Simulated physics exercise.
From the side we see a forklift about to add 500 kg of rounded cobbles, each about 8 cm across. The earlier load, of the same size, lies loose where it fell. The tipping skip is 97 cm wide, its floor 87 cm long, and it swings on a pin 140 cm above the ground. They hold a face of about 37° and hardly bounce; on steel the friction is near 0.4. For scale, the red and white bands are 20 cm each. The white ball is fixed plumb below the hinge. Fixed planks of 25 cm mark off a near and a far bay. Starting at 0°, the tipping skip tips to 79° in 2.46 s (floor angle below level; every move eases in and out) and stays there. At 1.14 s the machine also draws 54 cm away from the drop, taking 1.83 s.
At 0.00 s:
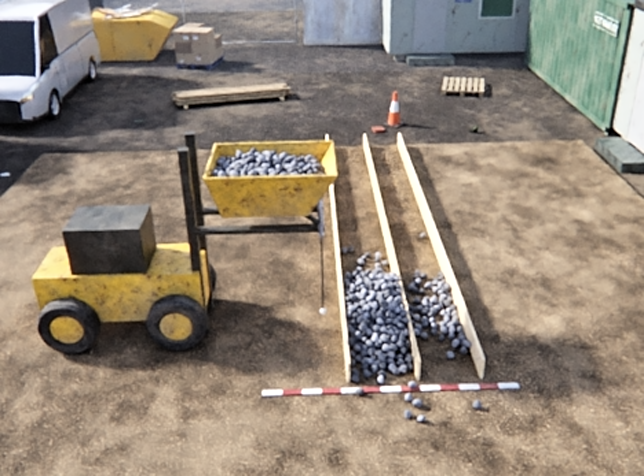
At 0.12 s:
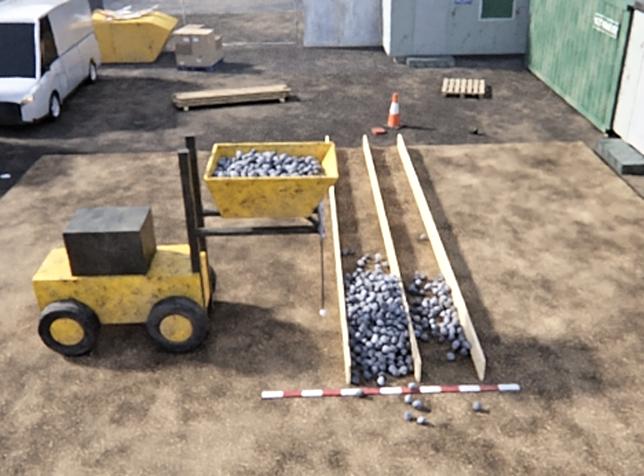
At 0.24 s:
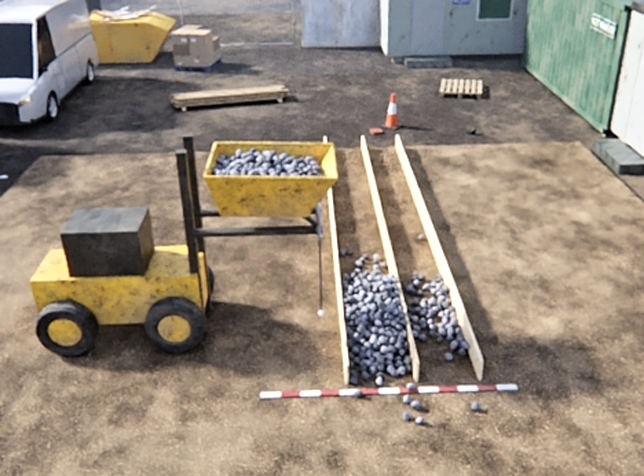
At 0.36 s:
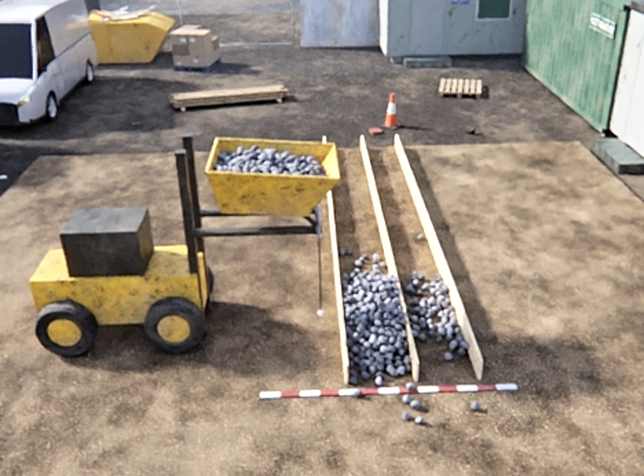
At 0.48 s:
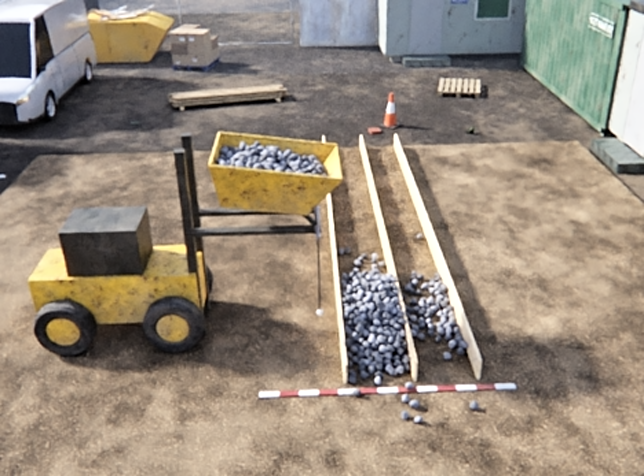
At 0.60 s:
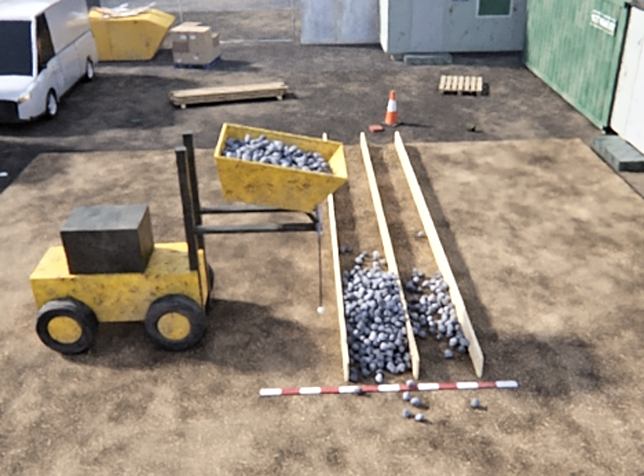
Yellow forklift standing beside plank-lined bays of loose grey cobbles, its raised, stone-filled skip slowly tilting down to the right.
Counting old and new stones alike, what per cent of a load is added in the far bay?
About 41 per cent.
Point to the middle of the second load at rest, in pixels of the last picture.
Near (388, 307).
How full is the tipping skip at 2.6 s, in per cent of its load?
About 35 per cent.
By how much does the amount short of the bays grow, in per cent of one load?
Some 5 per cent of a load.
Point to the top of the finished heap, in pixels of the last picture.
Near (370, 287).
After 1.8 s the floor is at 66°; in per cent of one load, 96 in the tipping skip, 90 in the near bay, 14 in the far bay; the foremost stones are at (453, 309).
After 2.6 s the floor is at 79°; in per cent of one load, 35 in the tipping skip, 131 in the near bay, 34 in the far bay; the foremost stones are at (455, 313).
After 3.4 s the floor is at 79°; in per cent of one load, 6 in the tipping skip, 3 short of the bays, 141 in the near bay, 50 in the far bay; the foremost stones are at (457, 307).
After 6.0 s the floor is at 79°; in per cent of one load, 0 in the tipping skip, 4 short of the bays, 141 in the near bay, 54 in the far bay; the foremost stones are at (456, 303). Net gain in the far bay, 41.
